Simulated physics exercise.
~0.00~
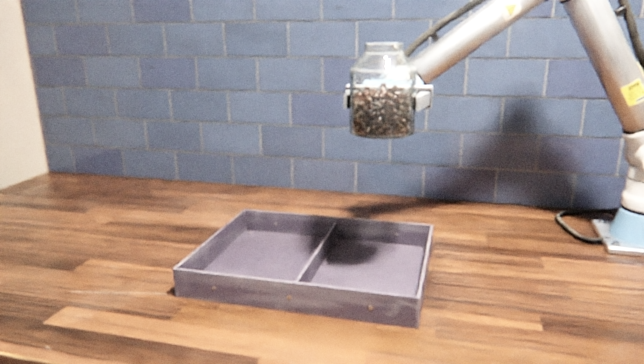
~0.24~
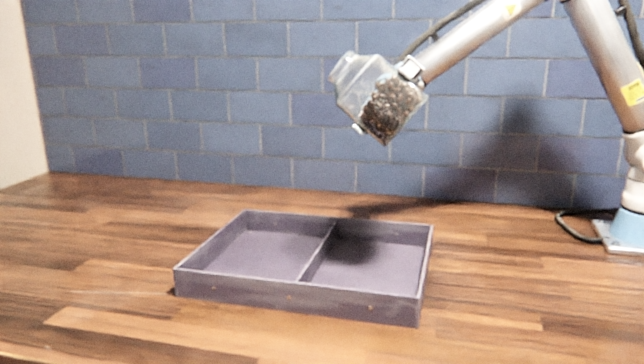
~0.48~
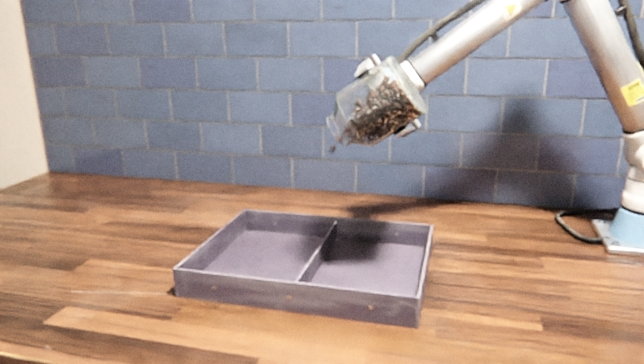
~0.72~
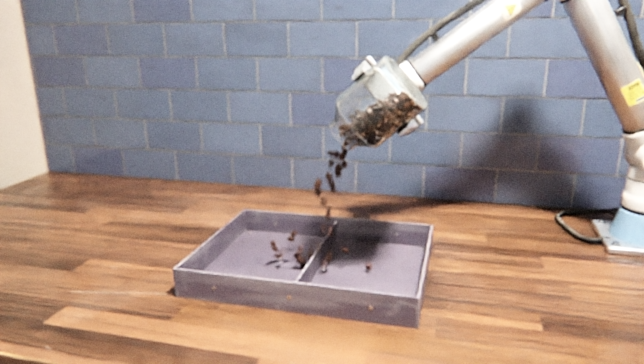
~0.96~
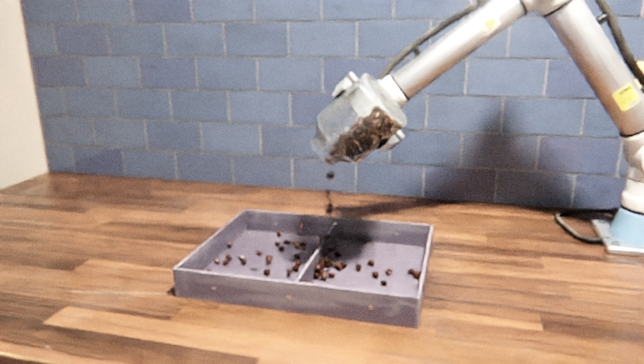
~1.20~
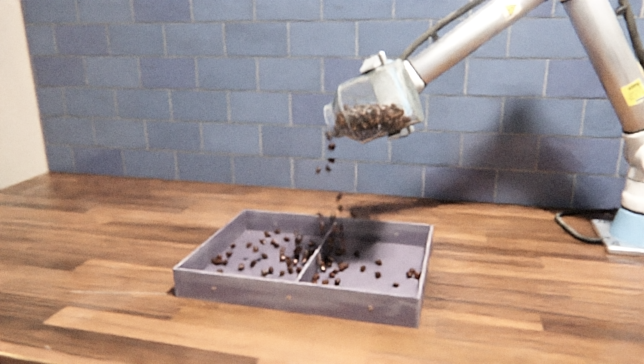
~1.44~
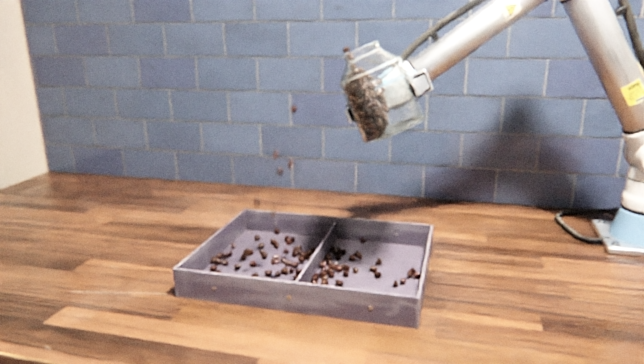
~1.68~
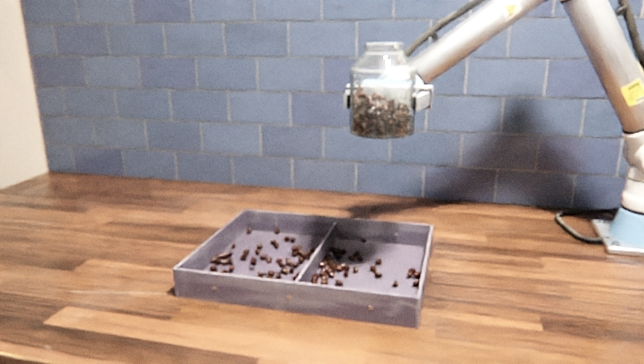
A robot arm tips a jar, scatters dark beans into a divided tray, and rights it.
